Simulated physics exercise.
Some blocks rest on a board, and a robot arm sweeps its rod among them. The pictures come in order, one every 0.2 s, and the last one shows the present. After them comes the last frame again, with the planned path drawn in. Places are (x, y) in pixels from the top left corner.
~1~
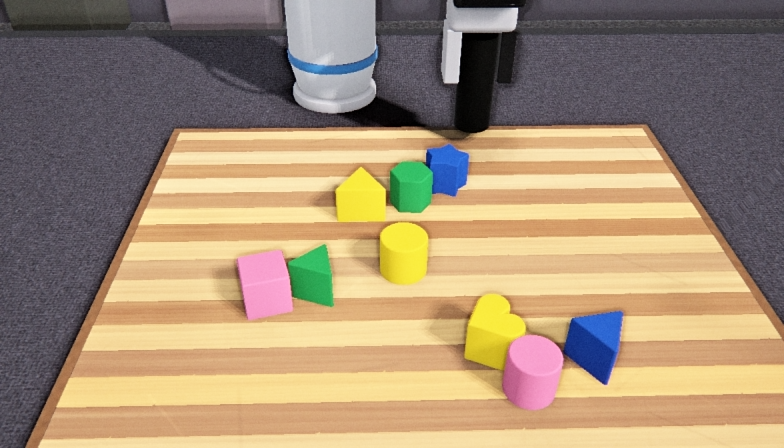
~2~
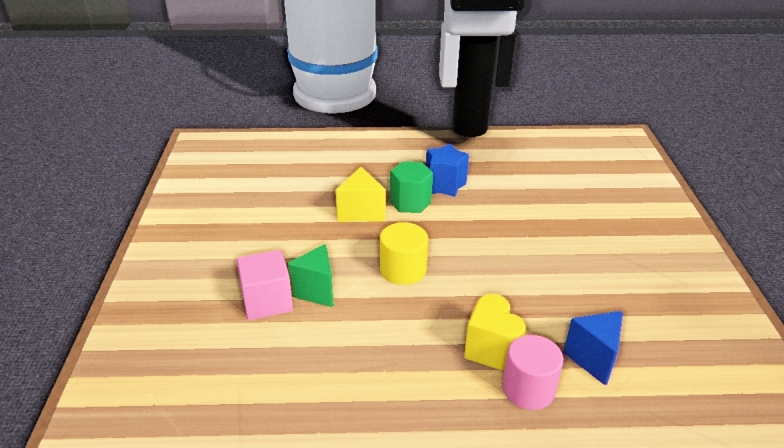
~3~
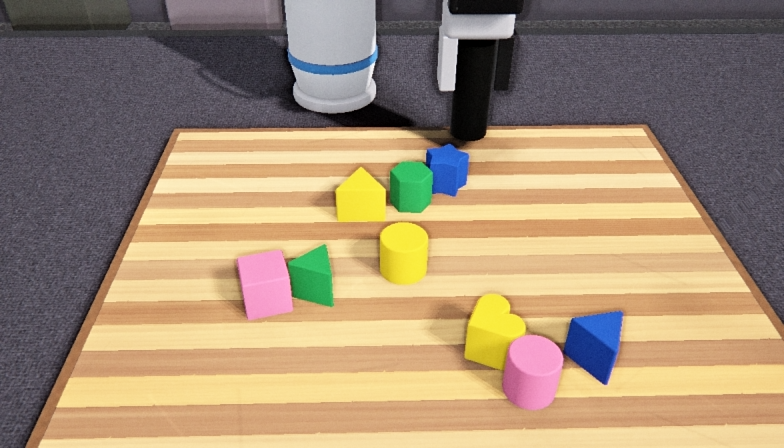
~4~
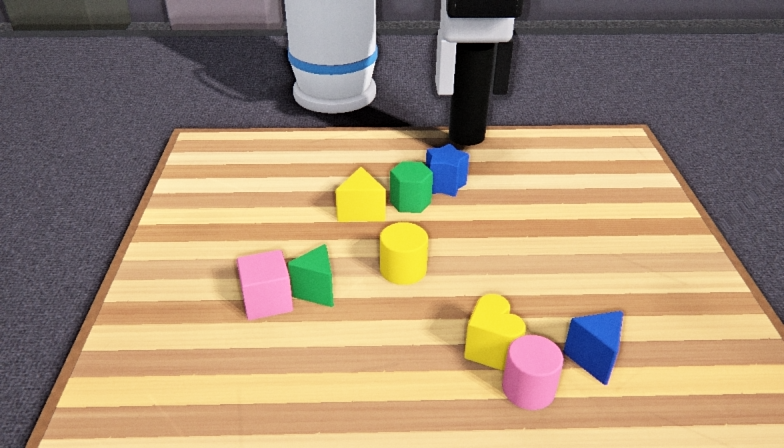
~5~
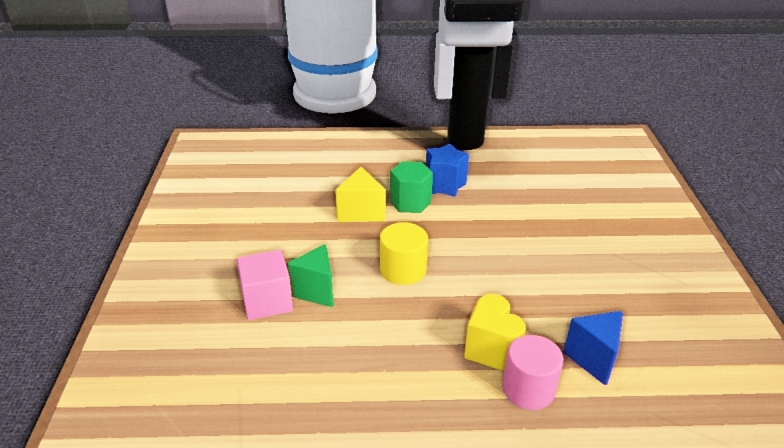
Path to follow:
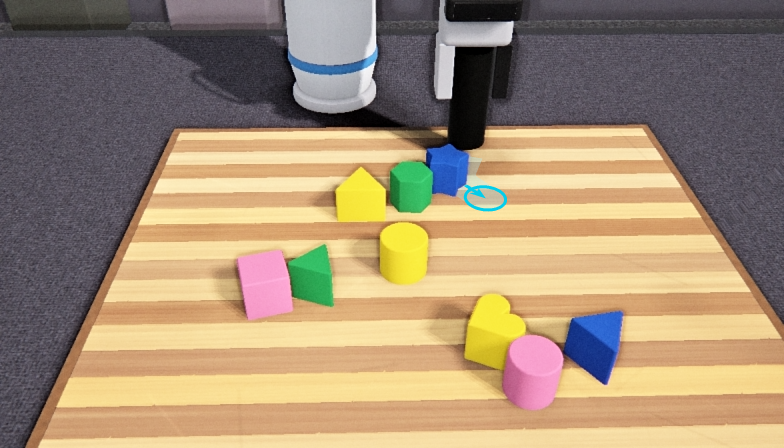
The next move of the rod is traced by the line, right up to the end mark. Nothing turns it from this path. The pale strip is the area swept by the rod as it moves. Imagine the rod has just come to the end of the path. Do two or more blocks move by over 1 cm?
I expect not.
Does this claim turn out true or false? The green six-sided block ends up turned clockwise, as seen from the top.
That statement is accurate.
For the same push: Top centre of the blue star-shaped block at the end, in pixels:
It will end up at (449, 172).
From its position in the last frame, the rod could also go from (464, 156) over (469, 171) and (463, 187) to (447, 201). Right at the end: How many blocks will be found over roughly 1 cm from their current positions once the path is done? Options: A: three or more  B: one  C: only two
A (three or more)
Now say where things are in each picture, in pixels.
In the first picture, rod tip (471, 125); block tops, green six-sided block (411, 171); blue star-shaped block (447, 154).
In the second picture, rod (470, 129); blocks unchanged.
In the third picture, rod (468, 133); blocks unchanged.
In the fourth picture, rod (467, 137); blocks unchanged.
In the fifth picture, rod (466, 141); green six-sided block (411, 171); blue star-shaped block (447, 154).
Path on the board, from (464, 156) via (458, 170) and (465, 185), ending at (485, 198).
What follows on the original path. Halfway along, rod (458, 163); green six-sided block (409, 173); blue star-shaped block (441, 163), turned 15° anticlockwise.
At the end, rod (487, 183); green six-sided block (408, 174), turned 20° clockwise; blue star-shaped block (449, 172), turned 15° clockwise.
